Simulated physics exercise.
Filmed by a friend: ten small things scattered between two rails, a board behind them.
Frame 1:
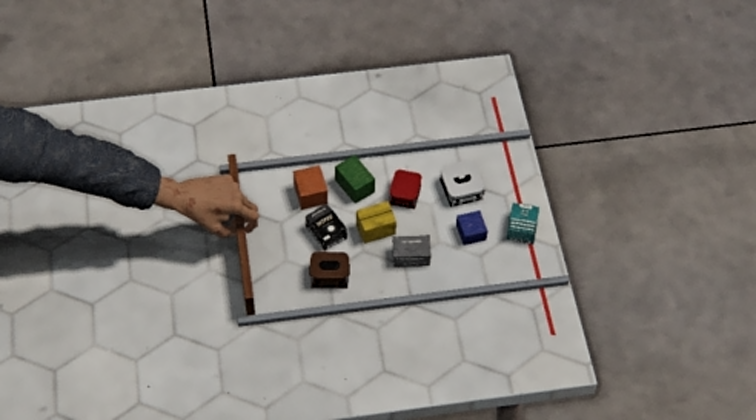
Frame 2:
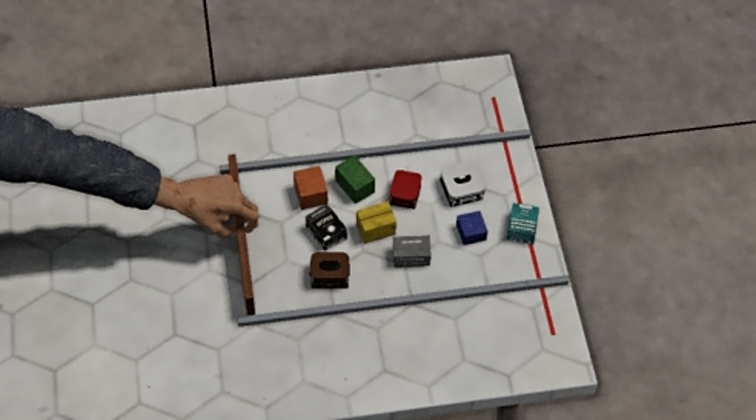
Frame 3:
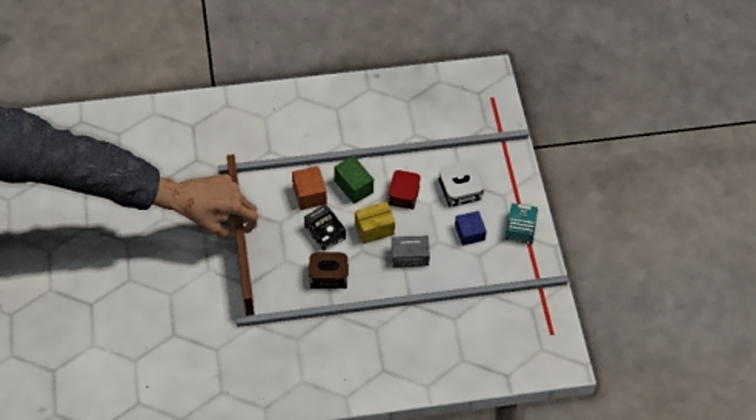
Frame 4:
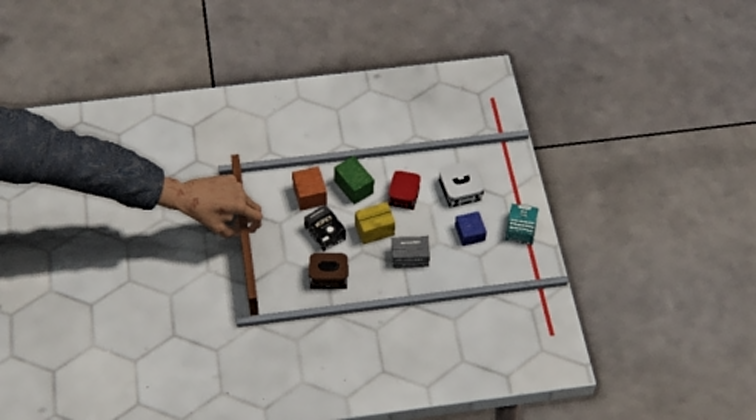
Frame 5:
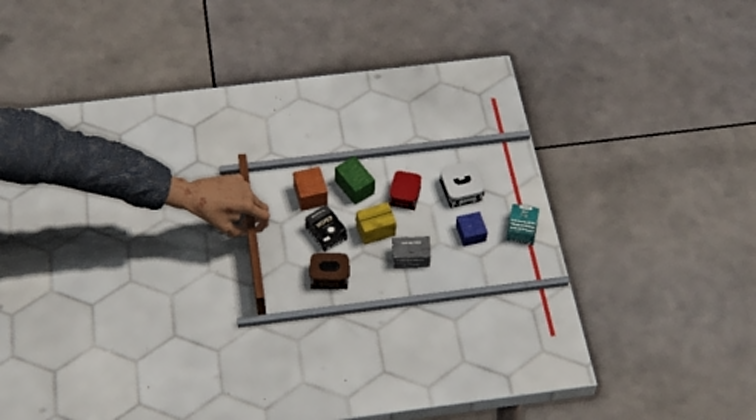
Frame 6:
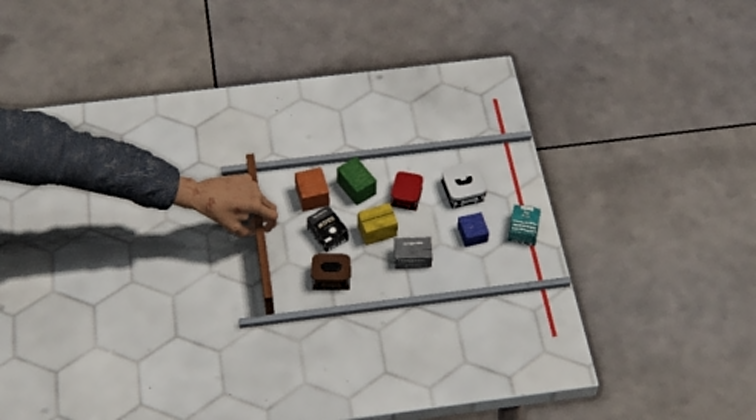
On a white hexagon-patterned tabletop, ten small objects in various colours lie scattered between two grey rails, with the turquoise box on a red line at the right. A hand holds a brown board at the left, still at first, then slides it slightly rightward while the objects stay put.
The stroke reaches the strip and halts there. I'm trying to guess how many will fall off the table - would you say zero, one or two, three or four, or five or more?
I predict the table will shed at least five pieces.
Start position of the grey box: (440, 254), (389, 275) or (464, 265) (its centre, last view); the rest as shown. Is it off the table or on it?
Well, in that order it goes off, goes off and goes off.
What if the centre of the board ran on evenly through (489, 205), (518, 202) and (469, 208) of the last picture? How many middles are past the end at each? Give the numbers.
In order, that gives 4, then 7, then 2.
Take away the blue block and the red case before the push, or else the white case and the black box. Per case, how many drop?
5 and 5.
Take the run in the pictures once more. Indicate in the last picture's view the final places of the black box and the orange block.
Taking them in turn, first comes (538, 207), then (528, 165).
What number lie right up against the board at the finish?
3 in contact.
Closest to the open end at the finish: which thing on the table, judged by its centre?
The foremost one is the brown case.
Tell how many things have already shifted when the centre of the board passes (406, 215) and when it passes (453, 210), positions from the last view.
Tally: First 9; then 10.
A little later, none off yet; turquoise box at rest near (525, 225); white case at rest near (463, 186); blue block at rest near (473, 229).
Next, none off yet; turquoise box moving near (529, 225); white case shifted about its own width near (507, 180); blue block shifted about its own width near (498, 221).
Later still, two off so far; turquoise box dropping near (583, 270); white case dropping near (569, 225); blue block tilted a little near (565, 212).
When it is over, the number that fall off is five or more; down, green block, yellow box, grey box, red case, blue block, white case and turquoise box.
